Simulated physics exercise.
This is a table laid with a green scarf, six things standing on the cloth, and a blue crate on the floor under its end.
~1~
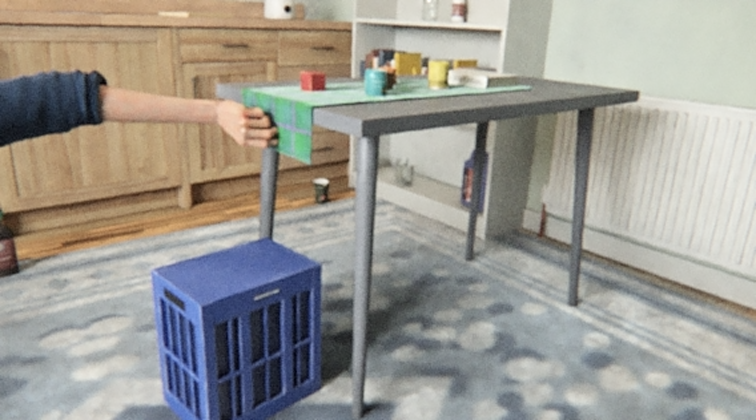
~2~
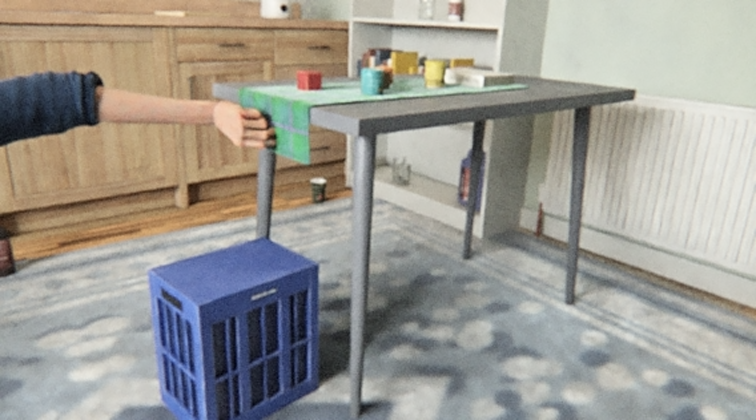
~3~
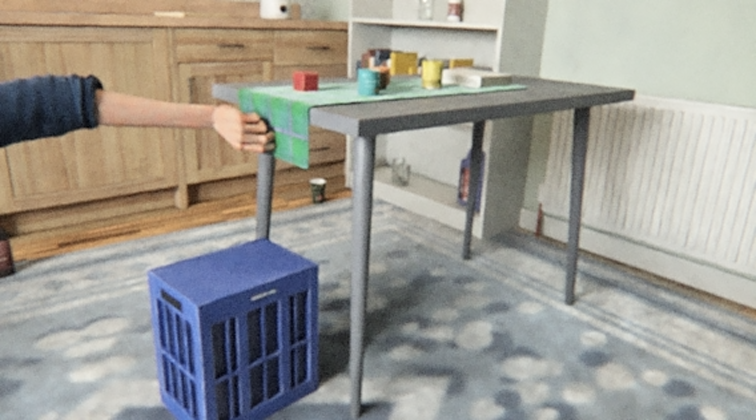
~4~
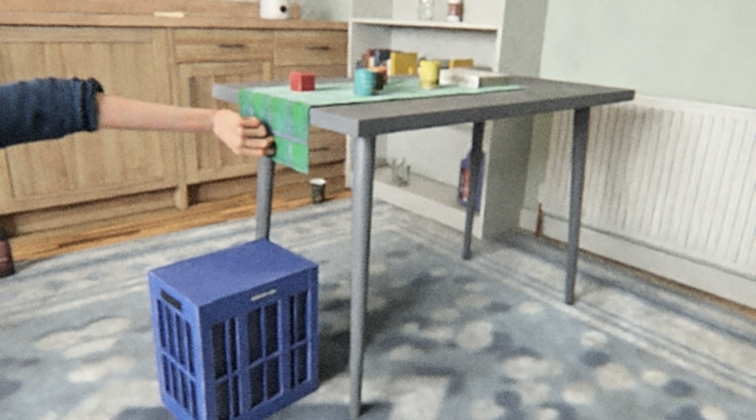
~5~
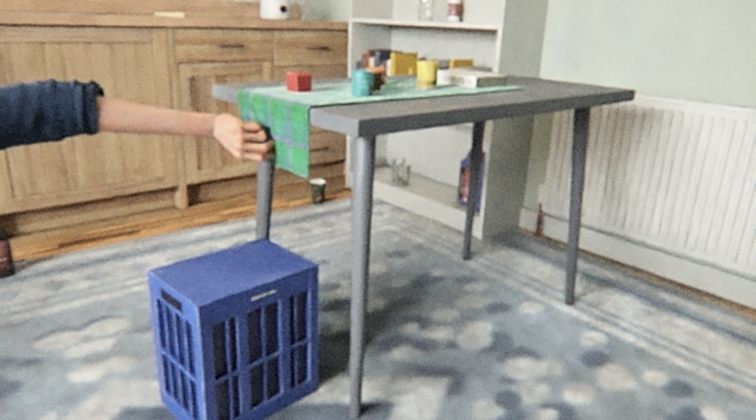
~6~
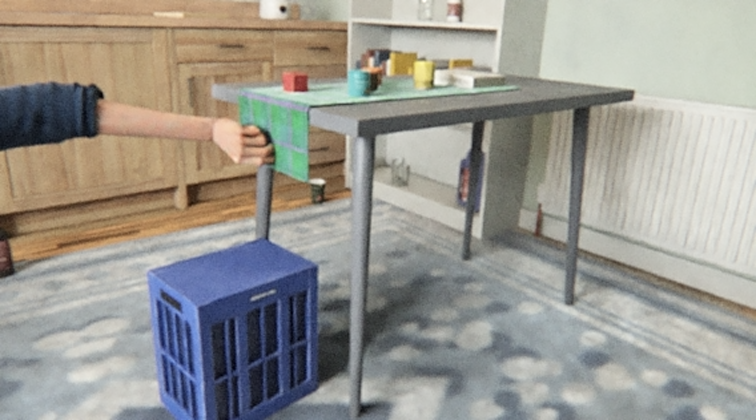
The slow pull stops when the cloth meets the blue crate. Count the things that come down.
The answer is two.
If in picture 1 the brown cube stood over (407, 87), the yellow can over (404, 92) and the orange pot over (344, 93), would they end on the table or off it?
The brown cube keeps its place on top, the yellow can survives, the orange pot comes down.
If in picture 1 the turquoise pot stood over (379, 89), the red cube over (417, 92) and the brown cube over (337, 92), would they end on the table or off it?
The turquoise pot does not fall; the red cube holds on; the brown cube drops off.
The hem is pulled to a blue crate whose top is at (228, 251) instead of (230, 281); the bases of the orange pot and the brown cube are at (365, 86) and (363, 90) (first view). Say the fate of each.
The orange pot remains up, the brown cube keeps its place on top.
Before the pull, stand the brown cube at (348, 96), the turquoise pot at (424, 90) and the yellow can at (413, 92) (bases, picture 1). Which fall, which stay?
The brown cube drops off; the turquoise pot stays on; the yellow can does not fall.
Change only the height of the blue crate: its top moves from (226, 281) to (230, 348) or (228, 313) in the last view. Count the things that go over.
In that case 4 and 3.
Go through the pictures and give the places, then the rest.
The first frame shows hem (311, 164); red cube (313, 72); turquoise pot (376, 70); brown cube (382, 71); orange pot (388, 68); yellow can (440, 62); top of the crate (230, 281).
The second frame shows hem (310, 164); red cube (309, 72).
The third frame shows hem (308, 169); turquoise pot (369, 70).
The fourth frame shows hem (308, 173); brown cube (373, 71); top of the crate (227, 281).
The fifth frame shows hem (309, 178); orange pot (376, 68).
The sixth frame shows hem (308, 182); red cube (295, 73); turquoise pot (359, 71); brown cube (366, 72); orange pot (373, 68); yellow can (426, 62).
Soon after, hem near (271, 229); red cube gone.
After that, hem on the crate; red cube and turquoise pot gone.
In the end, hem on the crate; red cube and turquoise pot gone. Over the edge go two.
